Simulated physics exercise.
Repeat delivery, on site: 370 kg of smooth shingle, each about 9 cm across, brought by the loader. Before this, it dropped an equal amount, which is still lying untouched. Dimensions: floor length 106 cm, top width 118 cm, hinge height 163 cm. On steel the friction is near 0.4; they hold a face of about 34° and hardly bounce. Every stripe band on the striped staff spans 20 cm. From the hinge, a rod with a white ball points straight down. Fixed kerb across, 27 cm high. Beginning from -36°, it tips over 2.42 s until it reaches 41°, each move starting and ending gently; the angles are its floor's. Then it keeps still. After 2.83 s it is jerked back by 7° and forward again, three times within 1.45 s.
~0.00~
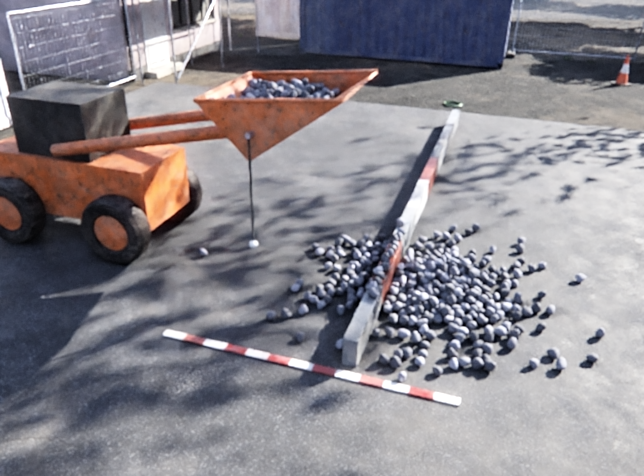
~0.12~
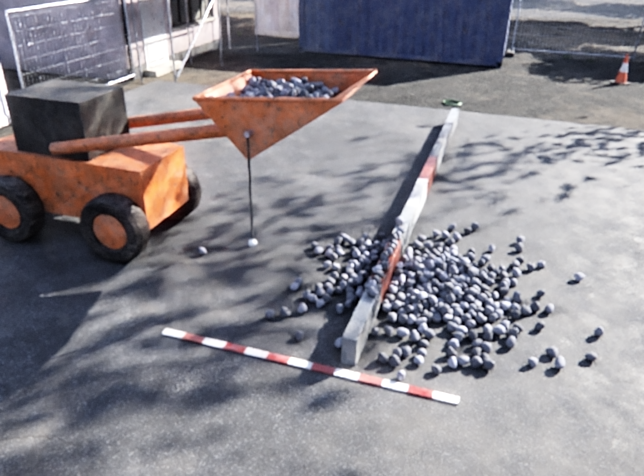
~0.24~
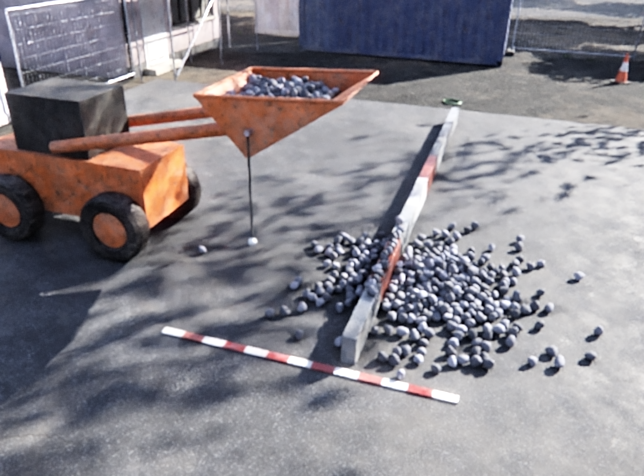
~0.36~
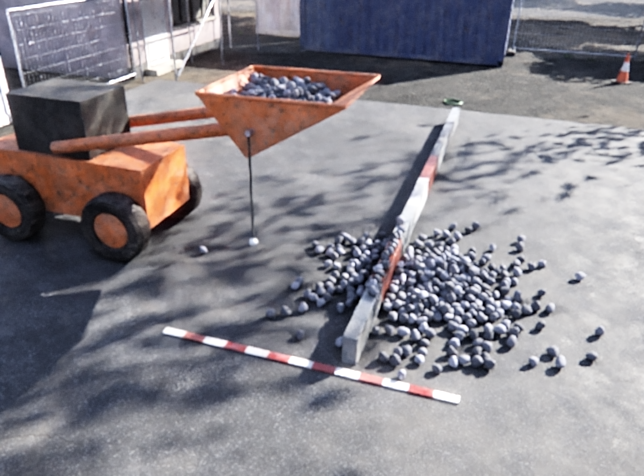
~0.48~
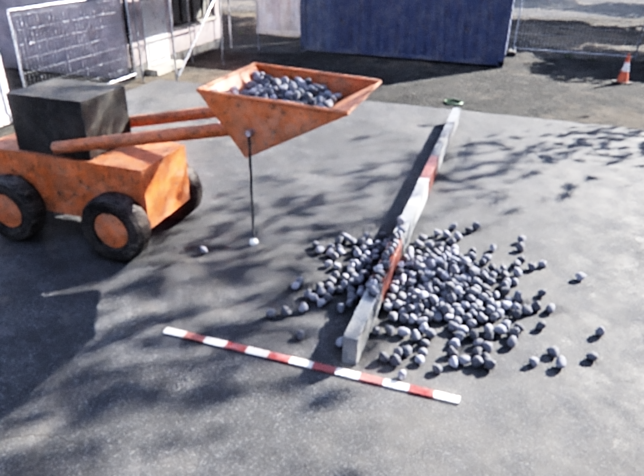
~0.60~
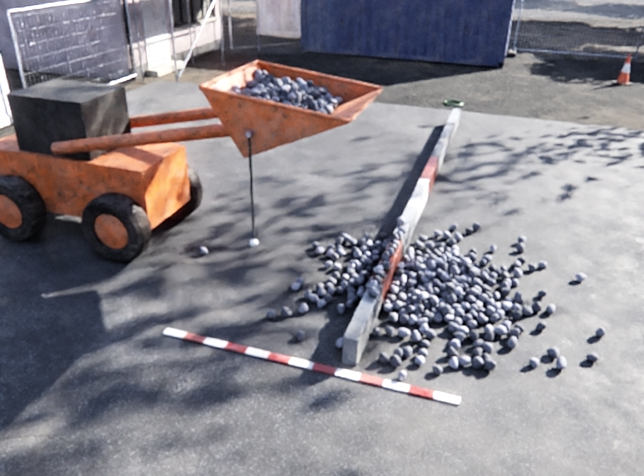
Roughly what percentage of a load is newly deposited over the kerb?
Around 24 per cent of a load is newly deposited there.
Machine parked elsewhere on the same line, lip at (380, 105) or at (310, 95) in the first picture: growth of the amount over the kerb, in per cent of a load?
The first position would add some 90 per cent, the second some 0.
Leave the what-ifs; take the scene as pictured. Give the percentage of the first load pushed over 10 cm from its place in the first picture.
Around 15 in a hundred.
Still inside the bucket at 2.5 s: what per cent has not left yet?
Near 10 per cent of the load is held.
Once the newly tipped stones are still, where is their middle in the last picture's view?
I'd say close to (366, 266).
After 1.8 s the floor is at 29°; in per cent of one load, 95 in the bucket, 29 on this side of the kerb, 76 over the kerb; the foremost stones are at (565, 315).
After 2.5 s the floor is at 41°; in per cent of one load, 11 in the bucket, 102 on this side of the kerb, 87 over the kerb; the foremost stones are at (565, 315).
After 4.7 s the floor is at 41°; in per cent of one load, 0 in the bucket, 100 on this side of the kerb, 100 over the kerb; the foremost stones are at (565, 315).
After 7.6 s the floor is at 41°; in per cent of one load, 0 in the bucket, 100 on this side of the kerb, 100 over the kerb; the foremost stones are at (565, 315). Net gain over the kerb, 24.
